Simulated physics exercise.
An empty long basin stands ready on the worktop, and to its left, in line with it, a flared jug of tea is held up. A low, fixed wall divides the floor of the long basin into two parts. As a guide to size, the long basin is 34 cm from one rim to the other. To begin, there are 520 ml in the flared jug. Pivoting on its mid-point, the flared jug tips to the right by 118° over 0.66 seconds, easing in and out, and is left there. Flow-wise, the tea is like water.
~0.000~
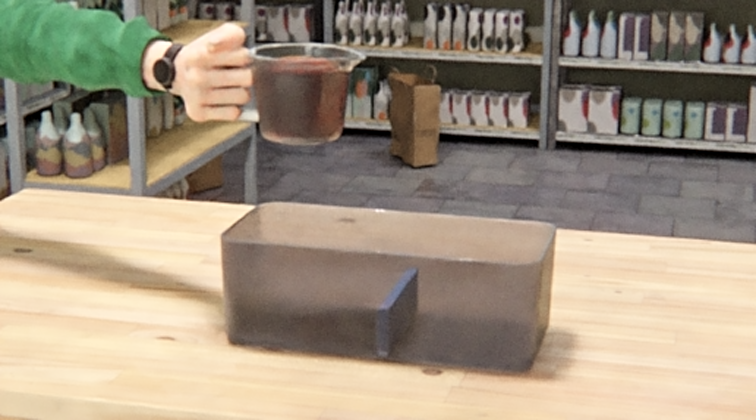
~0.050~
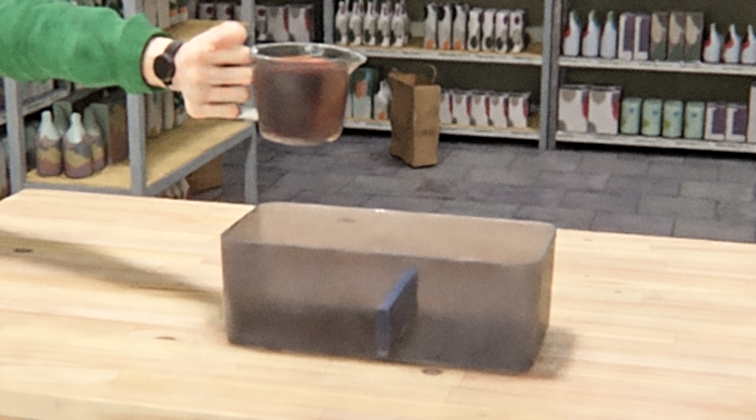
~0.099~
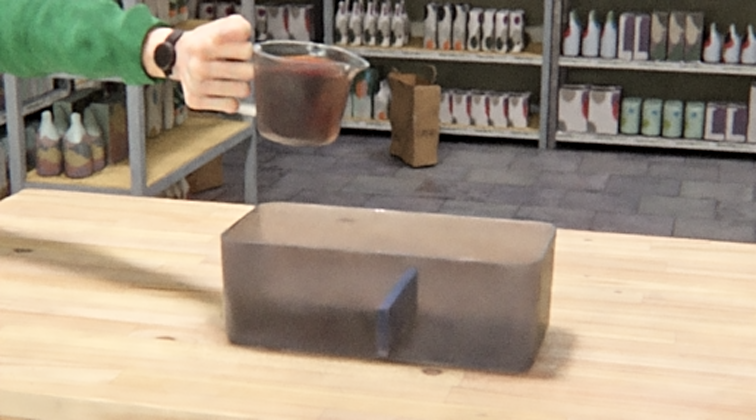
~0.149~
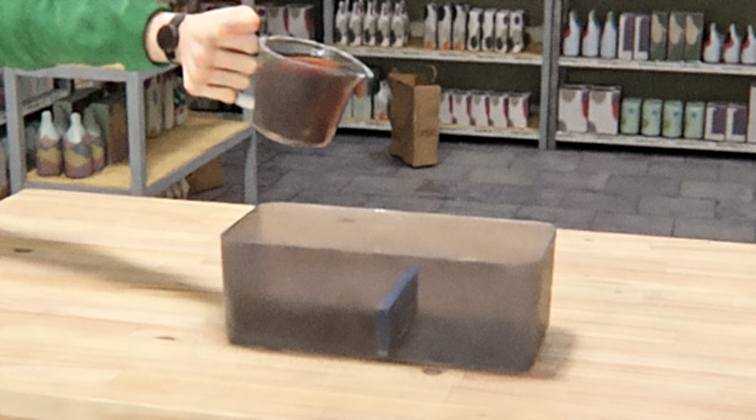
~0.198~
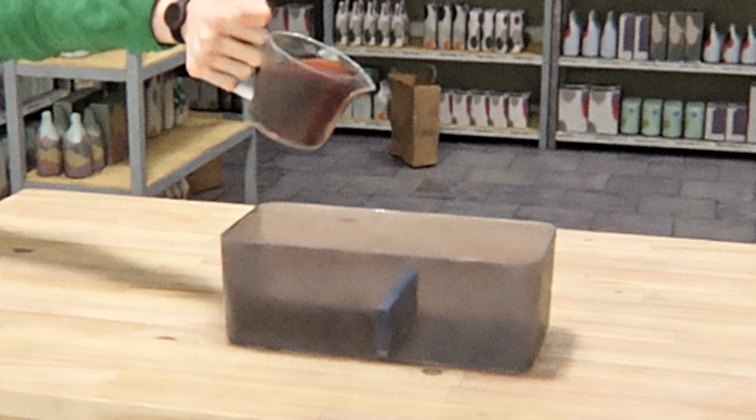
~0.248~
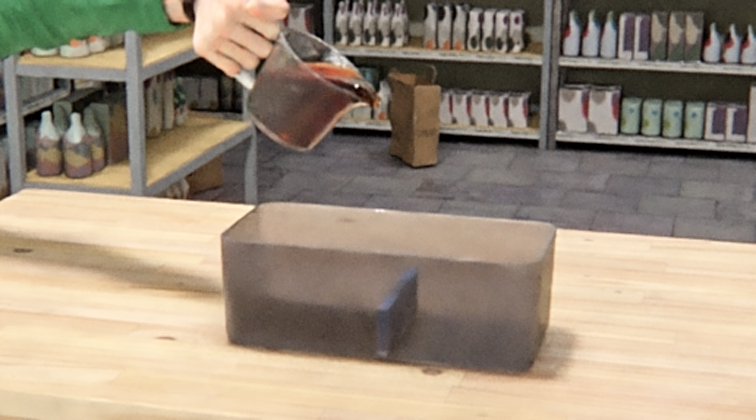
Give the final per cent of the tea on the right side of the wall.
The right side ends with about 50 per cent.
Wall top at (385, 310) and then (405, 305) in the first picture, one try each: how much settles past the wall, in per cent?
Roughly 70 per cent, then 50 per cent.
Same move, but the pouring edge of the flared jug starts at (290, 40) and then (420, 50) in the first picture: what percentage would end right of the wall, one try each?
First 5, then 90 per cent.
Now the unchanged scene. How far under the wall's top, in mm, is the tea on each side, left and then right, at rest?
On the left it's about 44 mm; on the right, about 42 mm.
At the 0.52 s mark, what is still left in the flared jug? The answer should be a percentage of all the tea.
About 28 per cent.
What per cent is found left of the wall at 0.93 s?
Left share: Approx. 48 %.
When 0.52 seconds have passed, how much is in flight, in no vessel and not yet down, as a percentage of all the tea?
Around 34 in a hundred.
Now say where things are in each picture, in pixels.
In the first frame, it leans 0°; its right rim is at (365, 57); the tea meets the walls at (258, 62) and (350, 67); the long basin's rim runs from (240, 221) to (548, 245); the wall's top is at (399, 289).
In the second frame, it leans 2°; its right rim is at (366, 59); the tea meets the walls at (259, 61) and (350, 67).
In the third frame, it leans 6°; its right rim is at (369, 65); the tea meets the walls at (262, 60) and (353, 70).
In the fourth frame, it leans 14°; its right rim is at (372, 75); the tea meets the walls at (265, 62) and (359, 73).
In the fifth frame, it leans 24°; its right rim is at (375, 88); the tea meets the walls at (267, 66) and (367, 79).
In the sixth frame, it leans 37°; its right rim is at (375, 105); the tea meets the walls at (262, 74) and (369, 93); 4 per cent is over the edge.
After 0.52 s the tilt is 106° and 28 per cent is still to pour, 4 is left of the wall and 34 right of it.
After 0.72 s the tilt is 118° and 1 per cent is still to pour, 45 is left of the wall and 49 right of it.
After 0.93 s the tilt is 118° and 0 per cent is still to pour, 48 is left of the wall and 49 right of it.
After 1.16 s the tilt is 118° and 0 per cent is still to pour, 48 is left of the wall and 50 right of it.
In the end 48 per cent lies left of the wall, 50 right of it and 2 outside.
